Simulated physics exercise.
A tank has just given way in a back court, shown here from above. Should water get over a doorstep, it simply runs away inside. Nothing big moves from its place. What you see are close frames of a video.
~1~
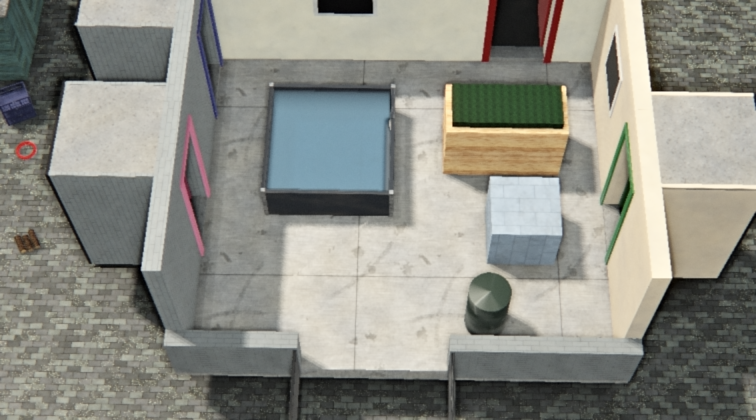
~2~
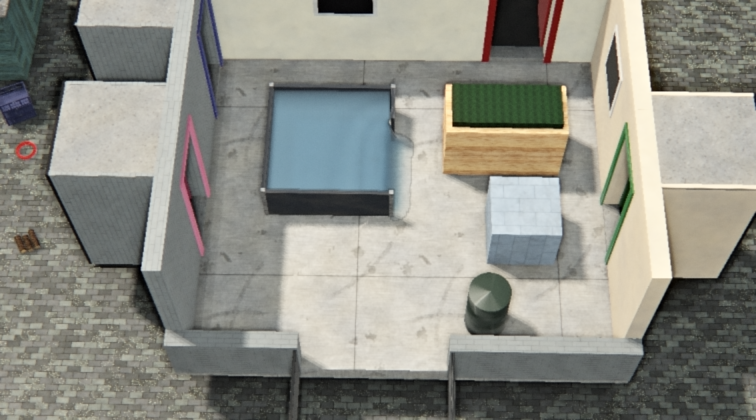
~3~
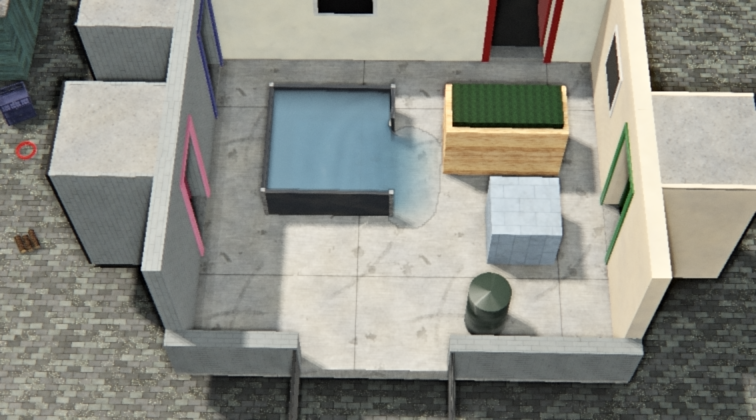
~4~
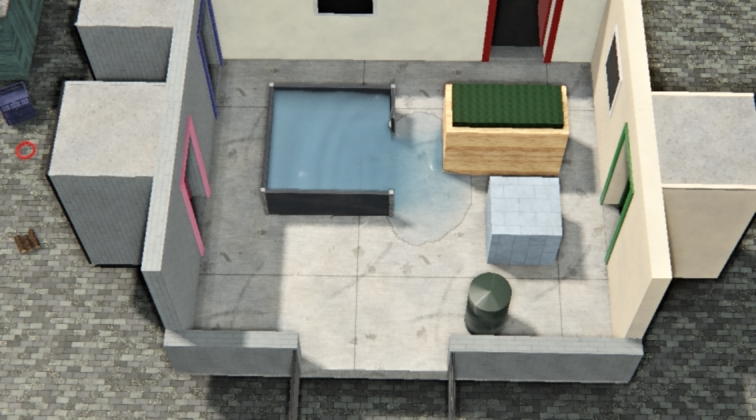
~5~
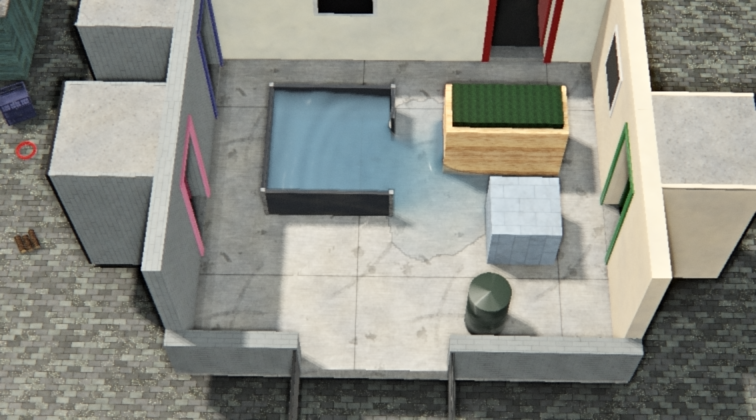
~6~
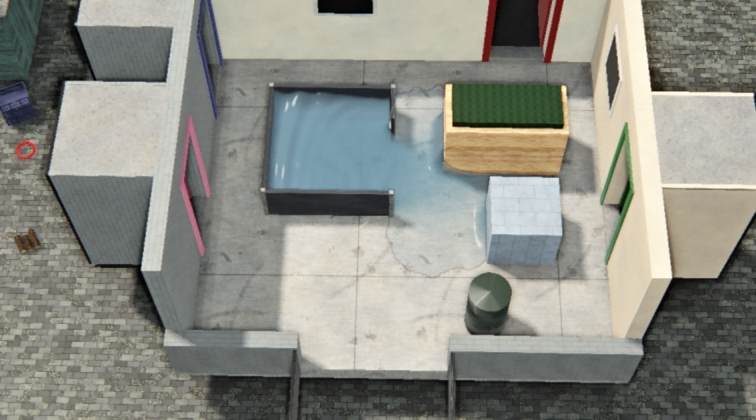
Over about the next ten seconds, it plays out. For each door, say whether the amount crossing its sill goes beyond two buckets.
Door by door: Green door - beyond two buckets, red door - two buckets at most, pink door - two buckets at most, blue door - two buckets at most.
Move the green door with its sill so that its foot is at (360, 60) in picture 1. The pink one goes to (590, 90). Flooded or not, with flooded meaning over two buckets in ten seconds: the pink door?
Note: Pink one comes out above.
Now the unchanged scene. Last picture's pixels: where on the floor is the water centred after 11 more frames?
The balance point is around (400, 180).
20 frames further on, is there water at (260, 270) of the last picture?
It'll be unwetted.
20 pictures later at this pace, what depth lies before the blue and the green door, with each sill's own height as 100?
Some 90 percent, then some 150 percent.
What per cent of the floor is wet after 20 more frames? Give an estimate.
Roughly 65 percent, I'd say.
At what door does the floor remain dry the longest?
Answer - the pink-painted one.
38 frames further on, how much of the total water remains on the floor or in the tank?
Result: Close to 82 %.
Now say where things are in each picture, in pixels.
The tank at (330, 140) is whole and still, in the first picture.
The front is at (399, 138), out from the gap at (390, 171), in the second picture.
The front is at (429, 139), out from the gap at (390, 171), in the third picture.
The front is at (457, 219), out from the gap at (390, 172), in the fourth picture.
The front is at a hidden place, out from the gap at (390, 171), in the fifth picture.
Water pours out at (390, 171) and has run to a hidden place, in the sixth picture.
A moment on, water covers 25 % of the floor; the green door under two buckets in, the red door not reached, the pink door not reached, the blue door not reached.
Next, water covers 45 % of the floor; the green door under two buckets in, the red door wet at the sill, nothing in, the pink door not reached, the blue door not reached.
Then, water covers 65 % of the floor; the green door over two buckets in, the red door wet at the sill, nothing in, the pink door not reached, the blue door wet at the sill, nothing in.
Later, water covers 75 % of the floor; the green door over two buckets in, the red door under two buckets in, the pink door wet at the sill, nothing in, the blue door wet at the sill, nothing in.
In the end, water covers 90 % of the floor; the green door over two buckets in, the red door under two buckets in, the pink door wet at the sill, nothing in, the blue door wet at the sill, nothing in.
